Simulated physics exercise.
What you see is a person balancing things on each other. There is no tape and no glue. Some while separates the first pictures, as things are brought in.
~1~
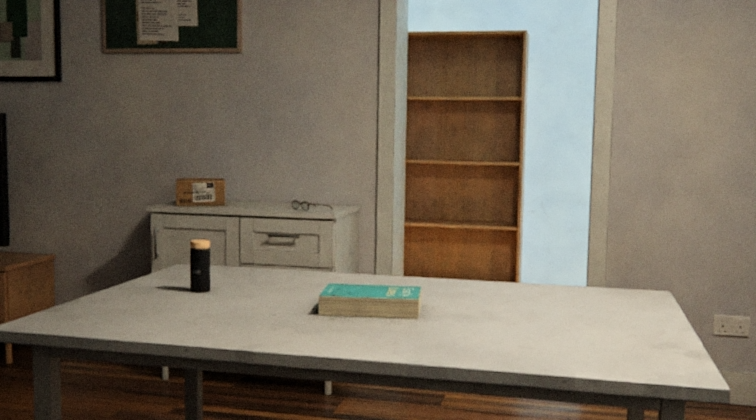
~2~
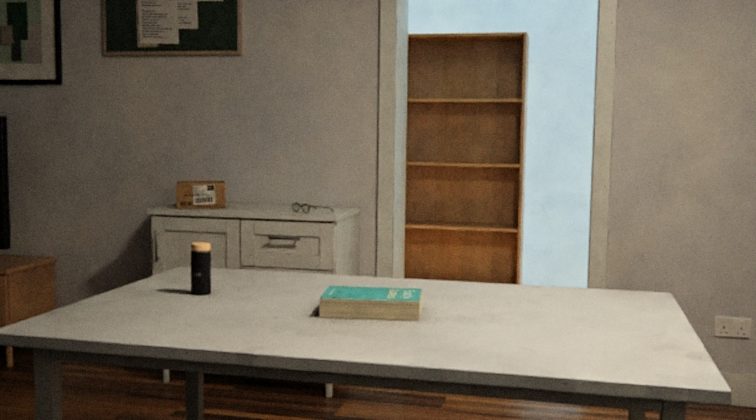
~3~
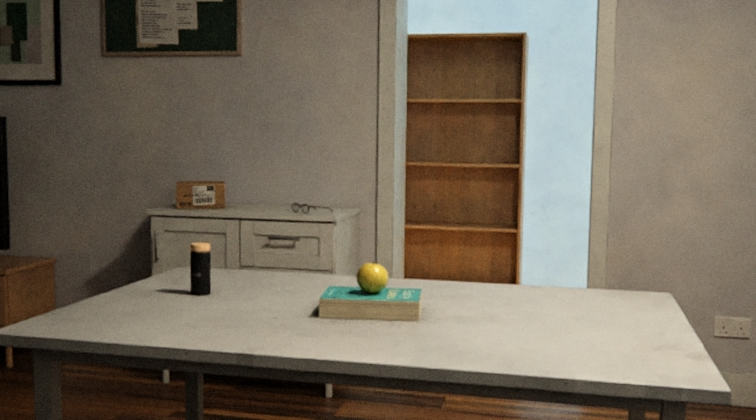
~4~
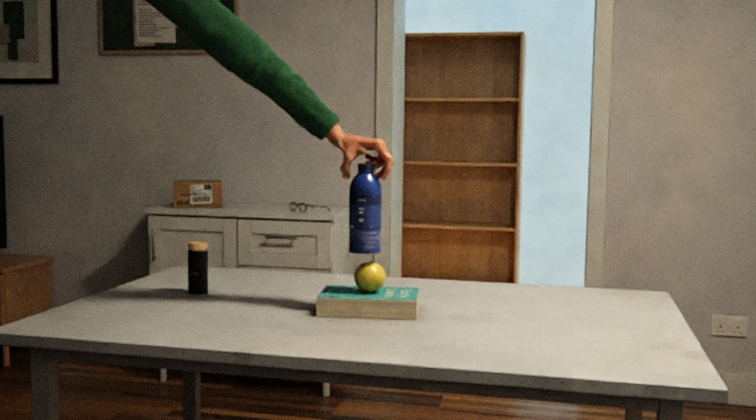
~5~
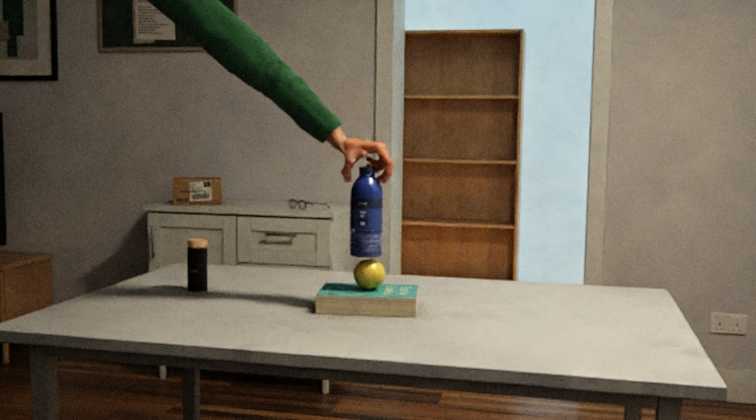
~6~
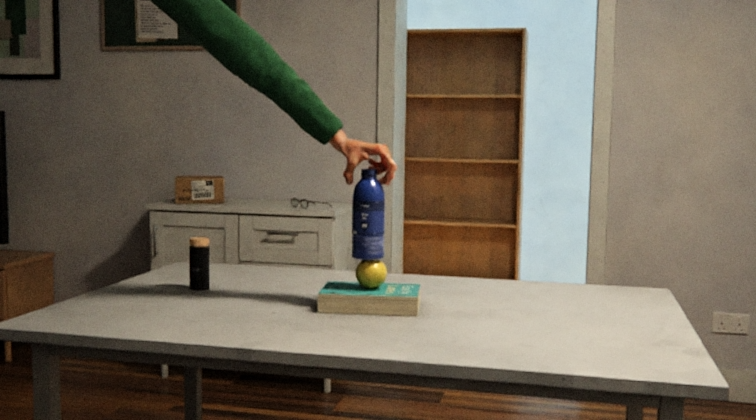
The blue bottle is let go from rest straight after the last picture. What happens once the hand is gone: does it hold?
Watch - something tips or drops.
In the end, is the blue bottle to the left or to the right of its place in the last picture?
It shifts to the viewer's left.
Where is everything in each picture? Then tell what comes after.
The last thing is not in view yet; black shaker (200, 266), in the first frame.
The last thing is not in view yet, in the second frame.
The last thing is not in view yet; turquoise book (372, 303), in the third frame.
Coming down; blue bottle (365, 208); black shaker (198, 268), in the fourth frame.
Coming down; blue bottle (367, 211); yellow apple (369, 274), in the fifth frame.
In place under the hand; blue bottle (369, 214); turquoise book (371, 298), in the sixth frame.
Then, 0.50 s on from there, blue bottle now fallen.
Then, 0.90 s on from there, things are still on the move.
Then, 2.30 s on from there, as before.
In the end, fallen, blue bottle; the other 3 unmoved. At the end, from the last picture's camera, blue bottle near (262, 308). The pile gives way.
